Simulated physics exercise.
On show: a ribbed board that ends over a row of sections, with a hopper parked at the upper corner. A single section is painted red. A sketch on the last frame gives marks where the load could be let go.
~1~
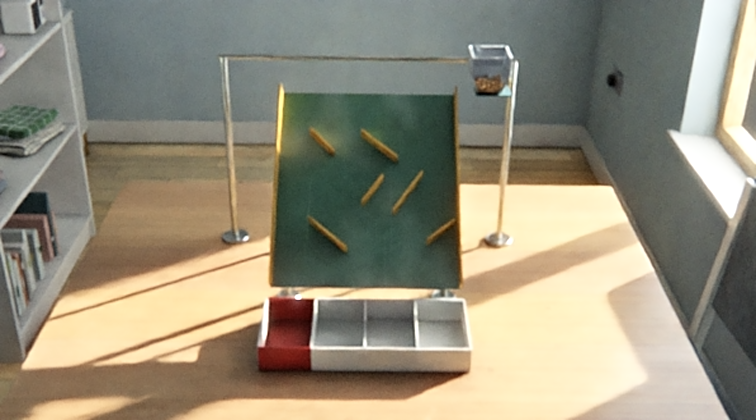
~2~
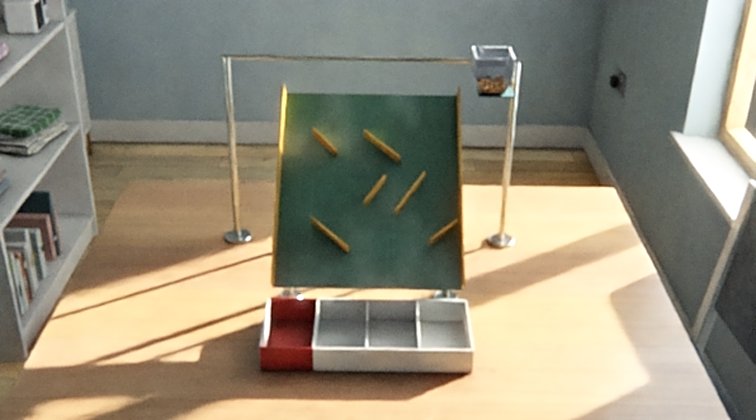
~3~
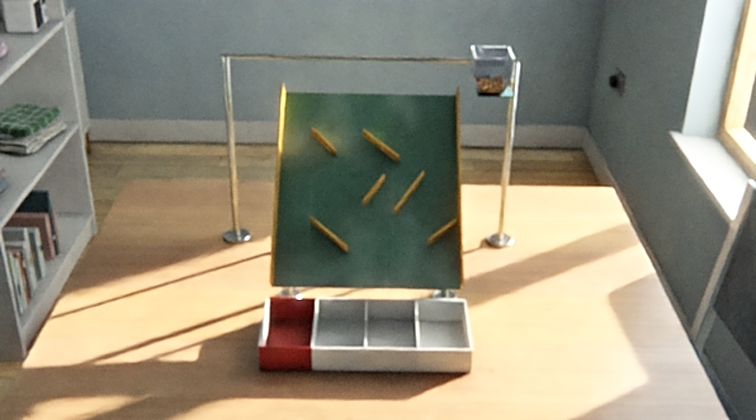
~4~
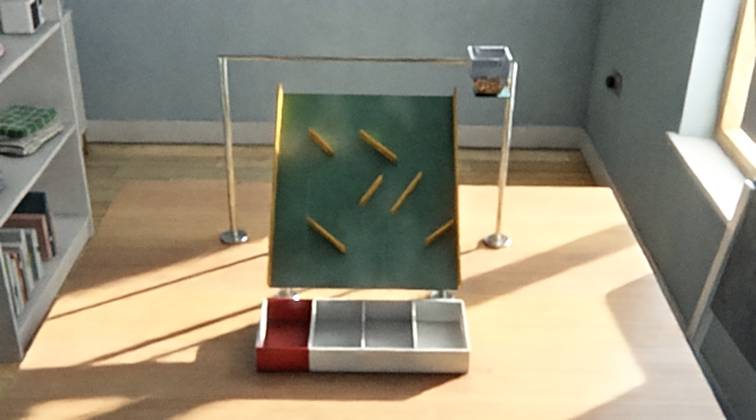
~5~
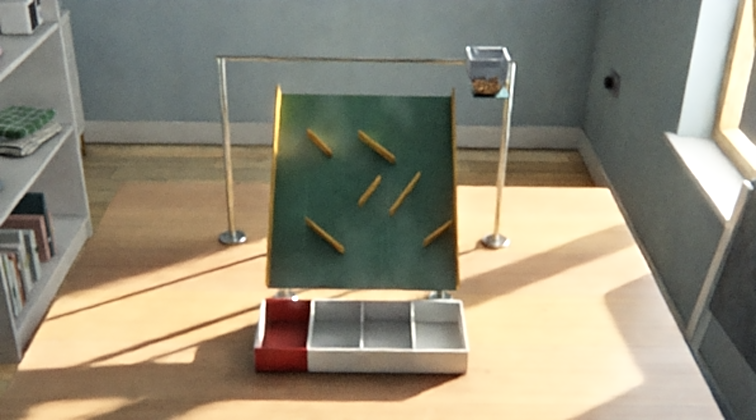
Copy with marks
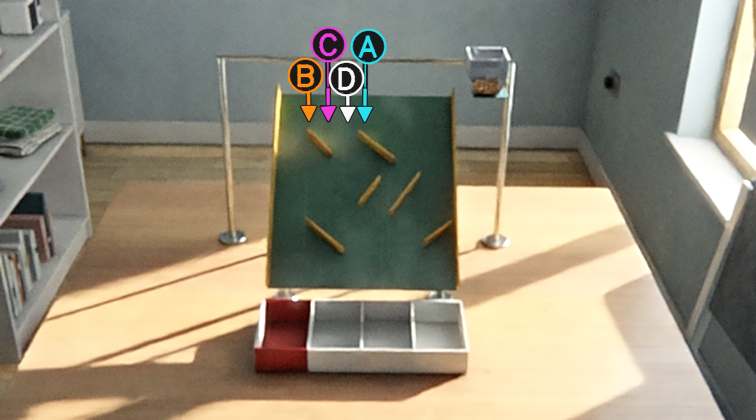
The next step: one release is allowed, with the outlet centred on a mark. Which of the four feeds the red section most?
Mark B.
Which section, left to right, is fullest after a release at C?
It is the third one.
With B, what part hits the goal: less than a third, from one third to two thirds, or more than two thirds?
Mark B gives from one third to two thirds.
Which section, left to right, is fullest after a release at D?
It is the third one.
On the marked copy, mark A meets the board at (364, 116); mark B meets the board at (308, 115); mark C meets the board at (328, 115); mark D meets the board at (347, 116).
With A, none in the red section, nearly all in other sections.
With B, about a third in the red section, about half in other sections.
With C, a small part in the red section, nearly all in other sections.
With D, none in the red section, all in other sections.
